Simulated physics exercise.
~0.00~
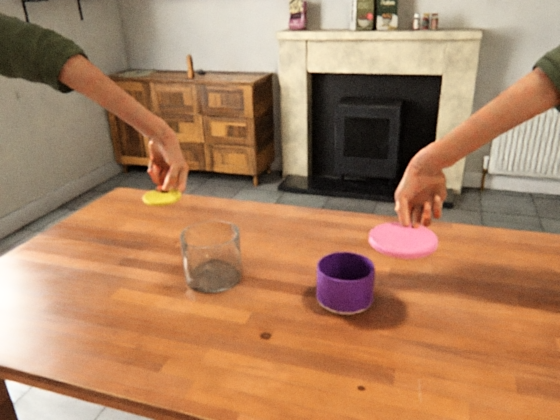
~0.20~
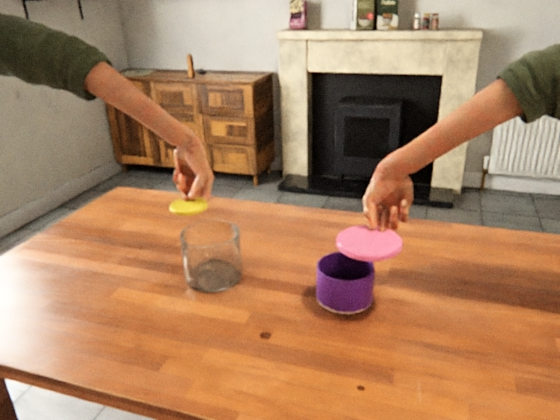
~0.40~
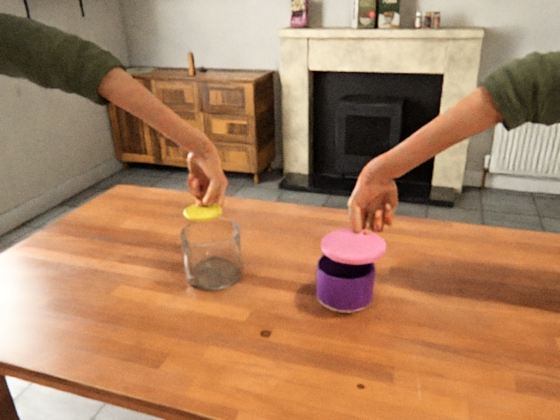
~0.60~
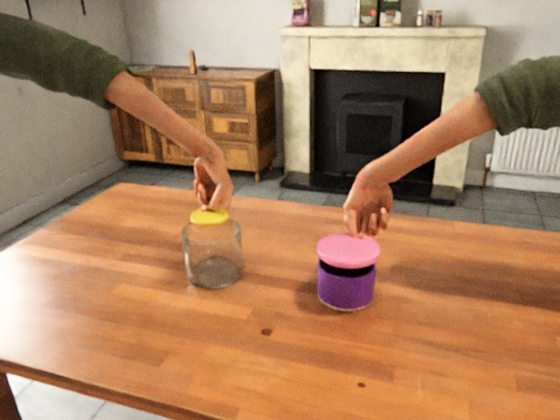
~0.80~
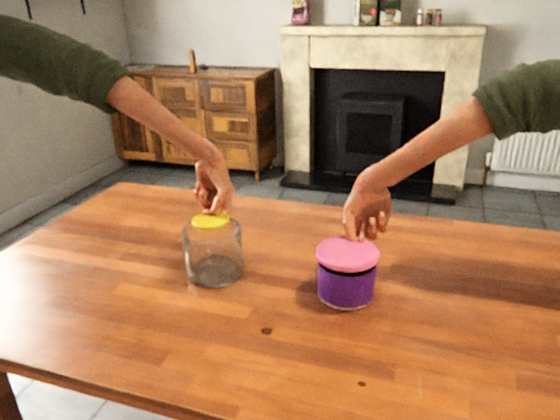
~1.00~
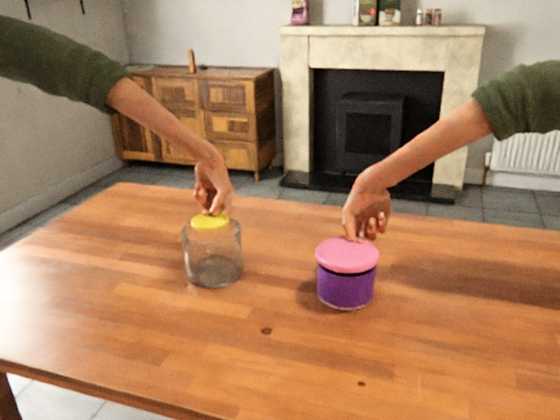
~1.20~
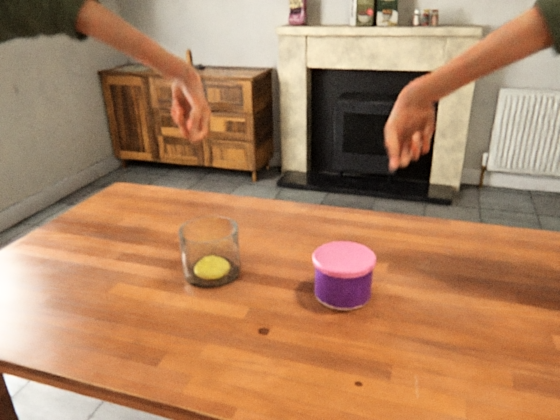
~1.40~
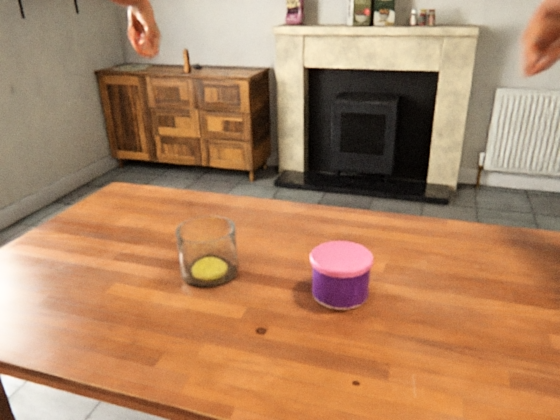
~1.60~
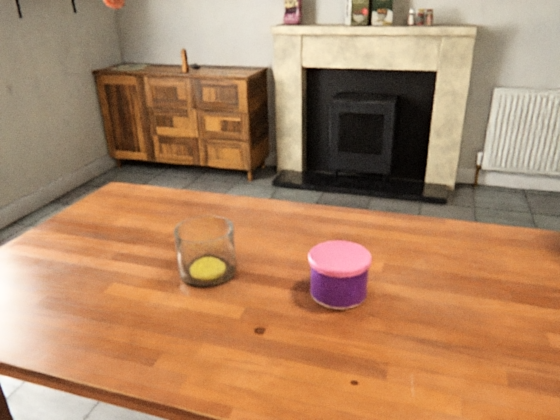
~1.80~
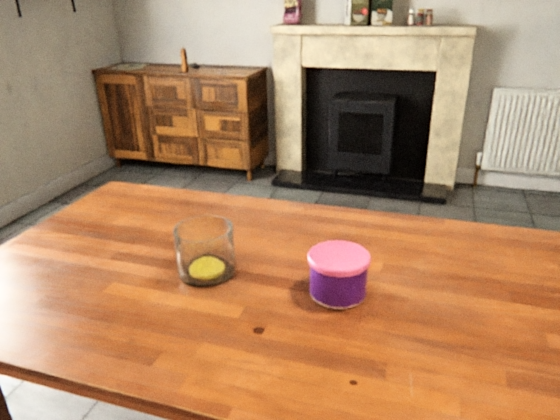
Two hands lower discs onto containers; the pink lid rests, the yellow one drops inside.
